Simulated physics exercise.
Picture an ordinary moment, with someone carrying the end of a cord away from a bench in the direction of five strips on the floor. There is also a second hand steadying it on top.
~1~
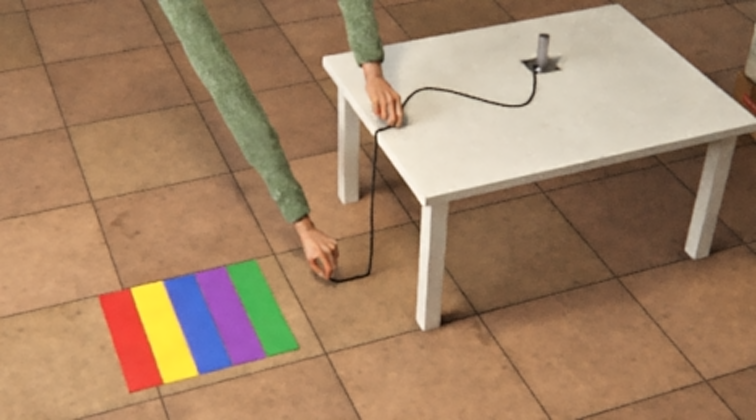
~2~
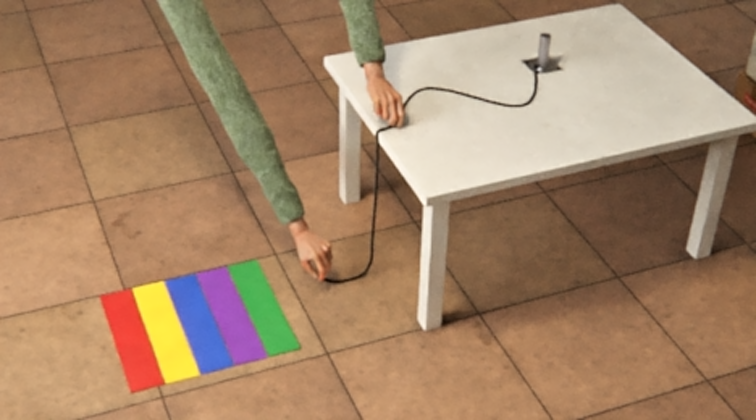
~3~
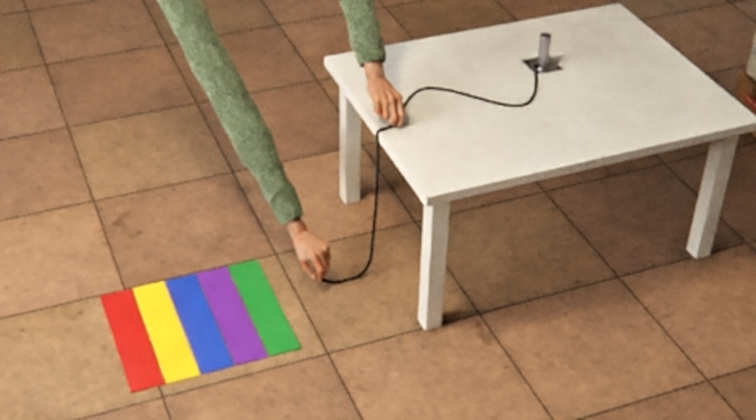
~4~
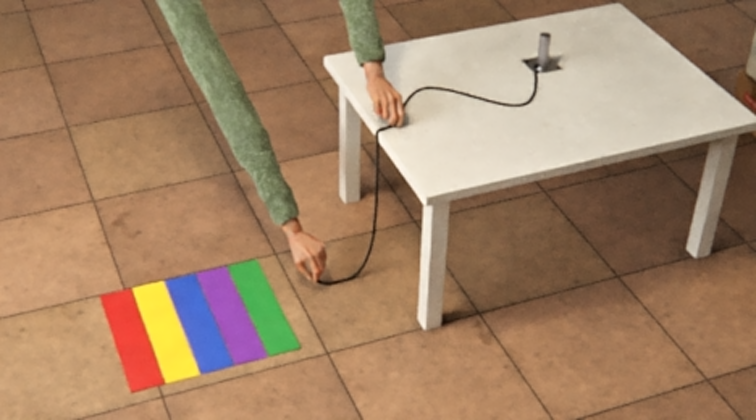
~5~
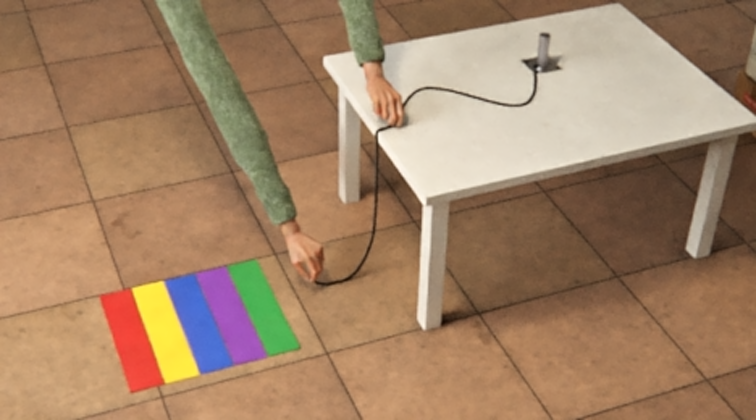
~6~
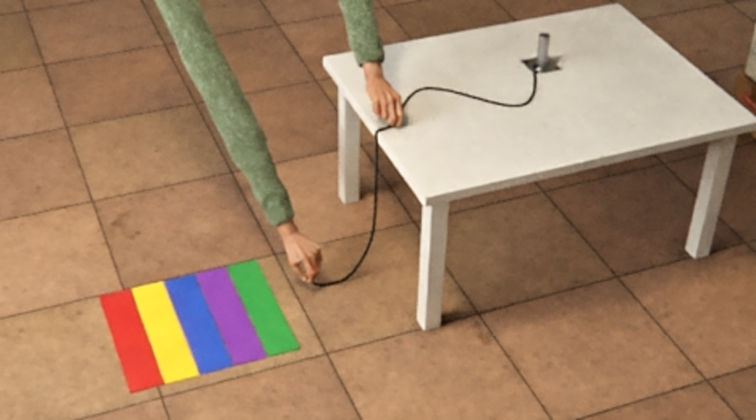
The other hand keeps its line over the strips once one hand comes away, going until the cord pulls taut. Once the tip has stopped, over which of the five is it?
Over the red strip.
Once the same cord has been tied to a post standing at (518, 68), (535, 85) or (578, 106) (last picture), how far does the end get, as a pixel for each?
In pixels, the answers are (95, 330), (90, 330) and (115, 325).
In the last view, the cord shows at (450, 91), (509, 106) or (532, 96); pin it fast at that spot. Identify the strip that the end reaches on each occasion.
You'd see blue first, yellow next, and yellow last.
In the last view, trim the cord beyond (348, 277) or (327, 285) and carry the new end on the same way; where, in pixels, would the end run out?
The pixels are close to (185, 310) and (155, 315), one per try.
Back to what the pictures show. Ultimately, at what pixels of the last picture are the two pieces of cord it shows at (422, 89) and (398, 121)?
They go to (386, 118) and to (331, 158).
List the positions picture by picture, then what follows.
End (325, 275); green (276, 335); purple (243, 344); blue (209, 352); yellow (175, 361); red (140, 370), in the first picture.
End (318, 277); cord through (536, 86) (490, 102) (416, 92) (384, 130) (376, 198) (372, 257), in the second picture.
End (317, 277), in the third picture.
End (312, 278); cord through (536, 85) (490, 101) (416, 92) (383, 130) (376, 197) (367, 257), in the fourth picture.
End (310, 279), in the fifth picture.
End (308, 279); cord through (535, 86) (489, 102) (415, 92) (383, 130) (376, 197) (363, 258), in the sixth picture.
Soon after, end near (188, 309); over blue.
Then, end near (149, 318); over yellow.
At full stretch, end near (126, 324); over red. It gets as far as the red strip.
